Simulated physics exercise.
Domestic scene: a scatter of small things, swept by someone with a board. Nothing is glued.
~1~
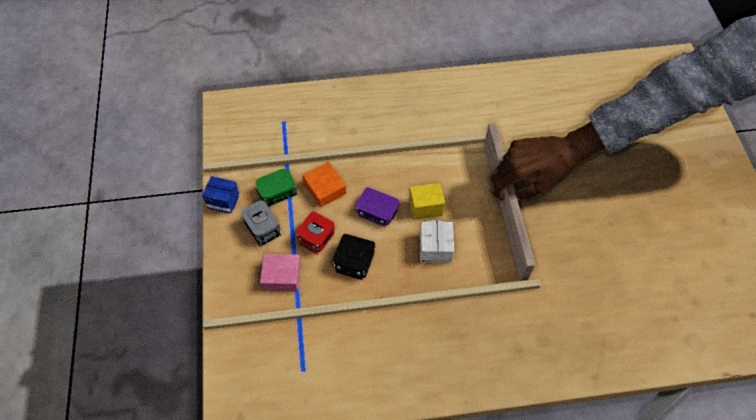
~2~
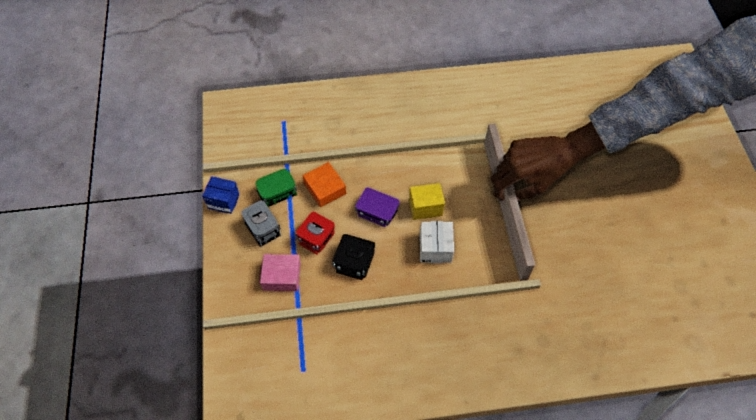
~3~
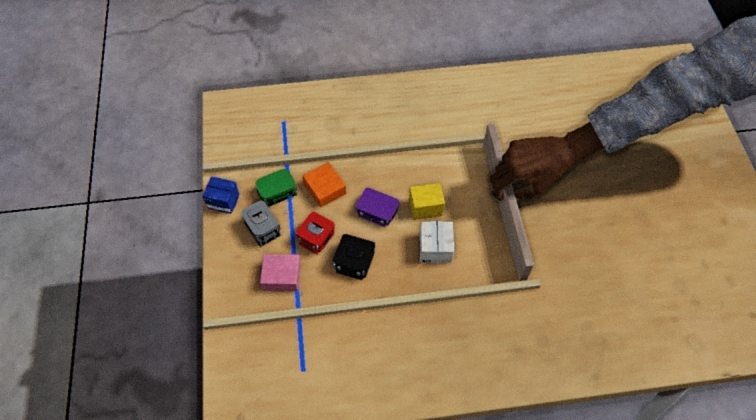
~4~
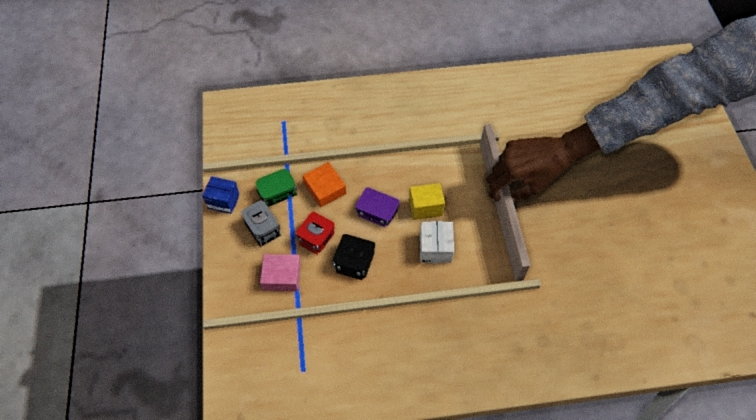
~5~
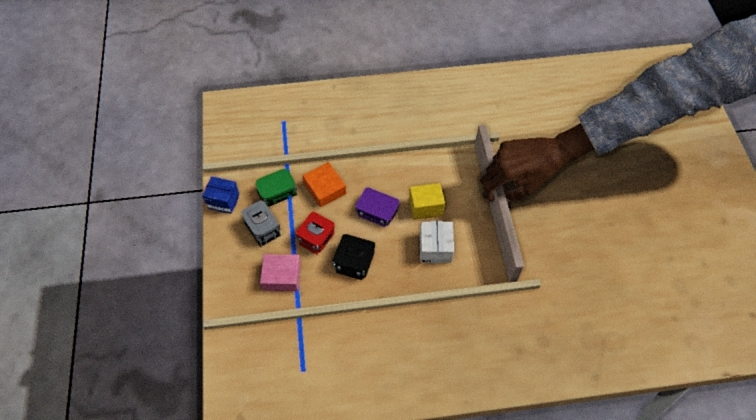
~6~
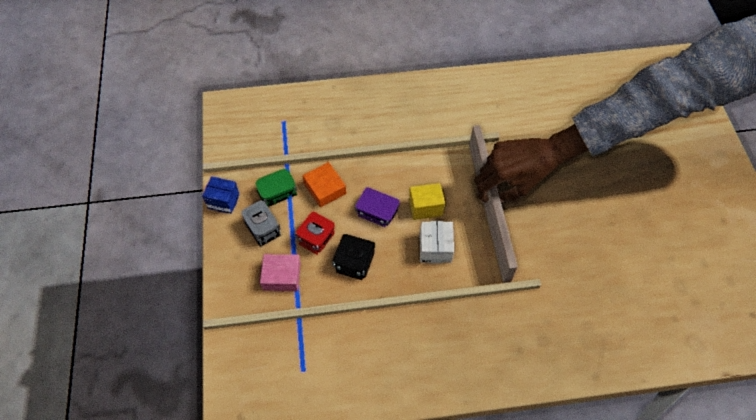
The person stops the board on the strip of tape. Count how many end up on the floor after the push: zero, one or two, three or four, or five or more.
Most likely nothing will tumble off the end.
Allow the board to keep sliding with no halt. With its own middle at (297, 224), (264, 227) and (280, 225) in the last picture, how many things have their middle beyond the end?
That makes 0, 3, 2.
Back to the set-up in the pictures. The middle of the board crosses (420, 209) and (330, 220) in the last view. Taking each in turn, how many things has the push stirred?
I count 3 first and 9 after.
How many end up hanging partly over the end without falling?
That comes to 2 of them.
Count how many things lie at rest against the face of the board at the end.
In total, 3.
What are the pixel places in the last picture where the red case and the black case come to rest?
The first sits around (246, 246), while the other sits around (245, 280).
Early on, none off yet; blue box at rest near (221, 195); grey case at rest near (261, 223); pink block at rest near (281, 273).
Finally, the number that fall off is zero.
